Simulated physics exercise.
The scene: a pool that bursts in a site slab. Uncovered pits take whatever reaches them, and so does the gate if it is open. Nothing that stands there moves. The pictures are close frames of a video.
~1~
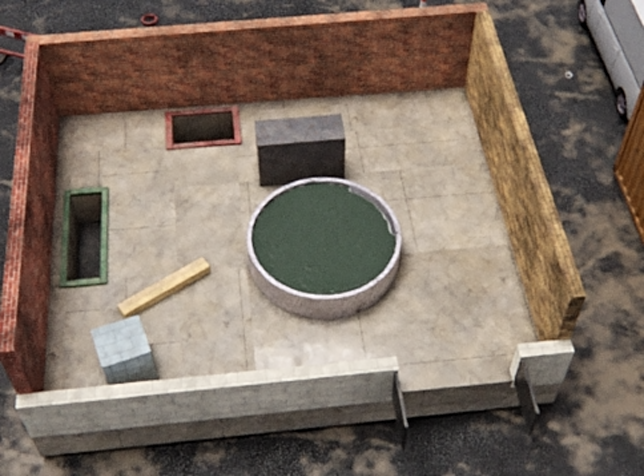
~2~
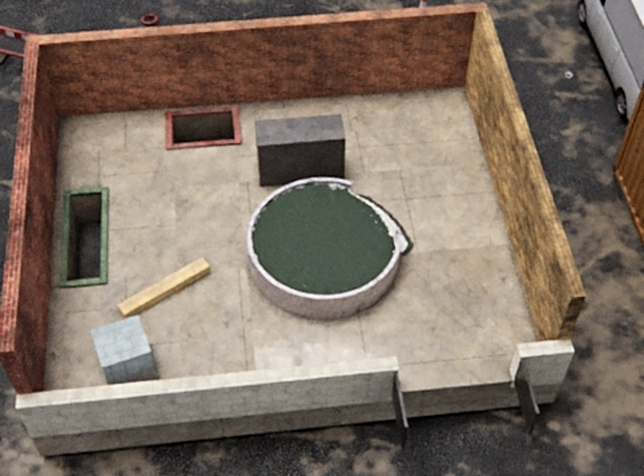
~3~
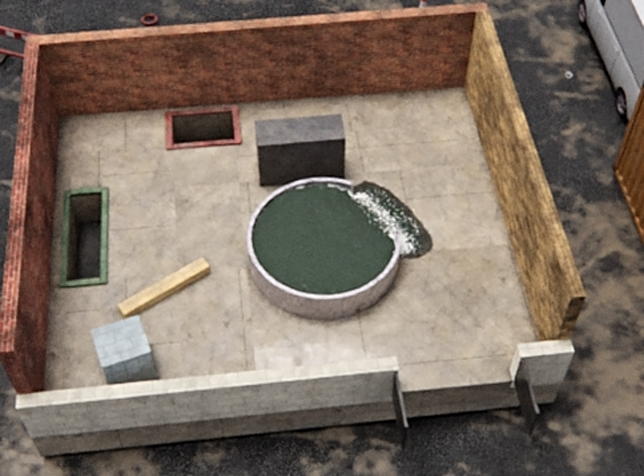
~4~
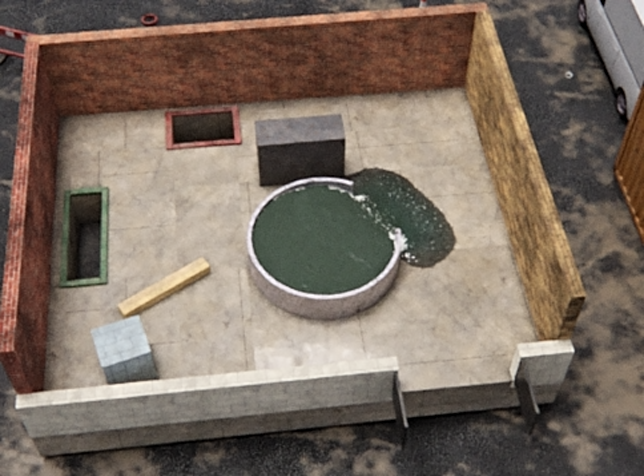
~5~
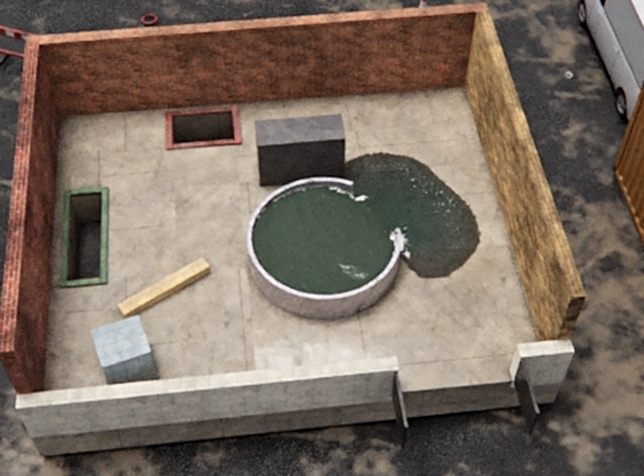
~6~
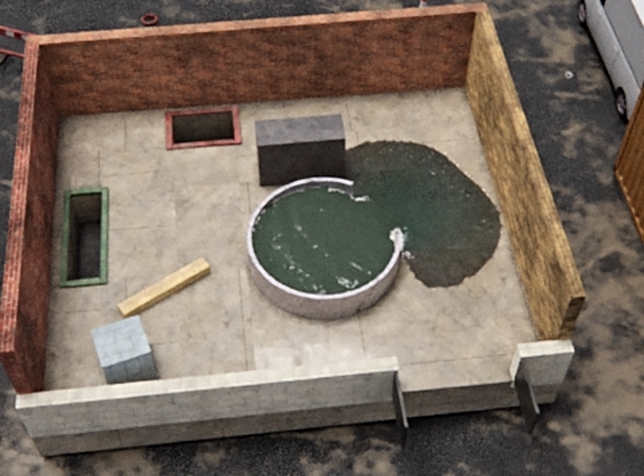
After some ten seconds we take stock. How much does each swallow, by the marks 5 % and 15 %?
In the end: The gate takes between 5 and 15 %; the red pit takes between 5 and 15 %; the green pit takes less than 5 %.
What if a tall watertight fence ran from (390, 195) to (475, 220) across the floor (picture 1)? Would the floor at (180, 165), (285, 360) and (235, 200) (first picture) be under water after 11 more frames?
In that order: Dry, not flooded, clear.
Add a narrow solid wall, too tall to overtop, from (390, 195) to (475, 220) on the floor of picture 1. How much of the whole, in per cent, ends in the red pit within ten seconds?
Parts in a hundred: Red 2.
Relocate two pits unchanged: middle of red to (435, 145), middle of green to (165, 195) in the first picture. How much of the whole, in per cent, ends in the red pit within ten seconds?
Parts in a hundred: Red 40.
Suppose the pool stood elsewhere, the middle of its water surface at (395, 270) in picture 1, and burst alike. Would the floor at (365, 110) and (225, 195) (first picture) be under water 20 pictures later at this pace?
As listed: Awash, no water.
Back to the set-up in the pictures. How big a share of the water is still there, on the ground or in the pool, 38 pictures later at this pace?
About 92 per cent.
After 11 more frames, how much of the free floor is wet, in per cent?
Roughly 25 per cent.
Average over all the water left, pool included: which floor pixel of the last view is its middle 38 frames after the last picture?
Around (373, 198).
A moment on, water covers 20 % of the floor; the gate 0 %, the red pit 0 %, the green pit 0 %.
Next, water covers 25 % of the floor; the gate 0 %, the red pit 0 %, the green pit 0 %.
Then, water covers 30 % of the floor; the gate 0 %, the red pit 0 %, the green pit 0 %.
Later, water covers 55 % of the floor; the gate 4 %, the red pit 4 %, the green pit 0 %.
In the end, water covers 80 % of the floor; the gate 10 %, the red pit 9 %, the green pit 0 %.
